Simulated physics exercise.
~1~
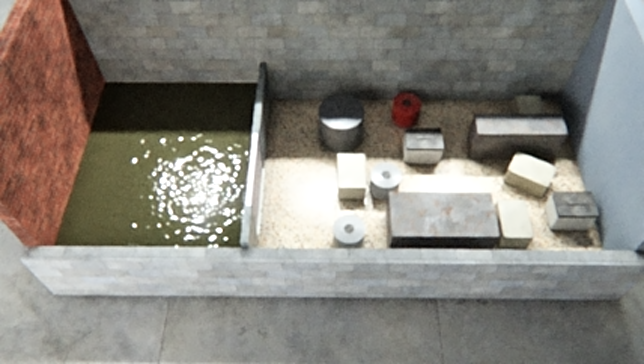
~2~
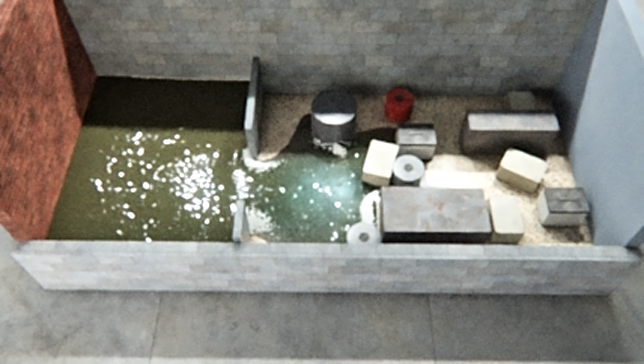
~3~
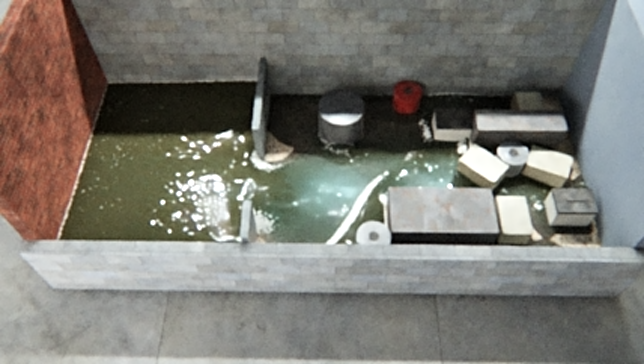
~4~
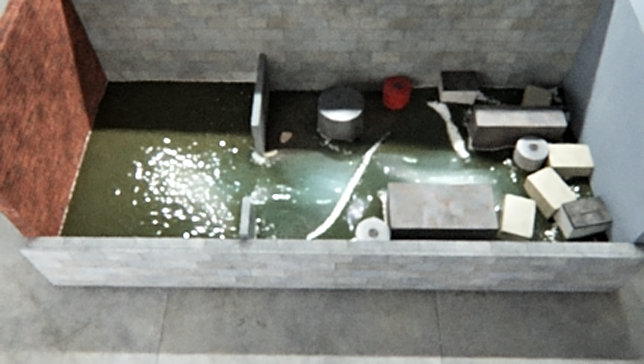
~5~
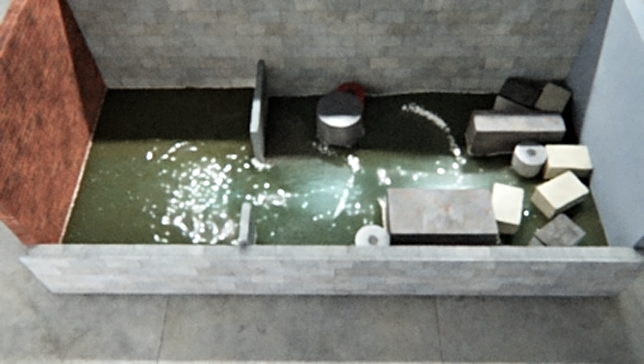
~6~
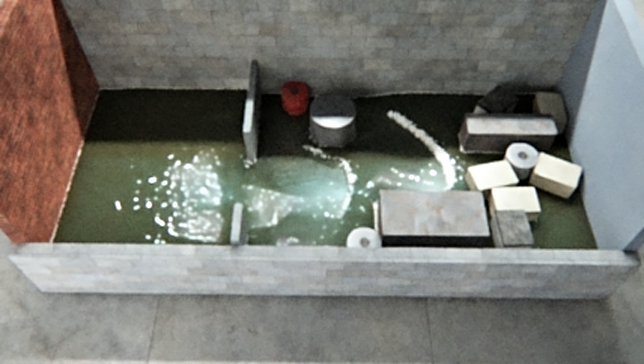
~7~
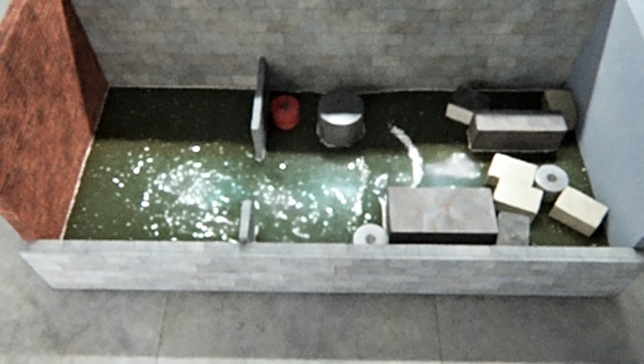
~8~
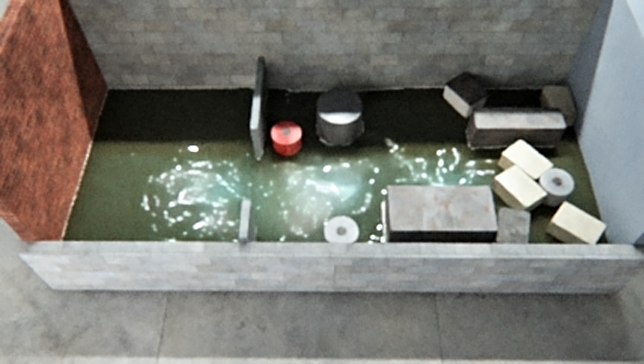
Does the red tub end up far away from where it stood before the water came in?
Yes, the red tub ends up far from its starting spot. It drifts left past the large grey drum and ends close to the dividing wall.
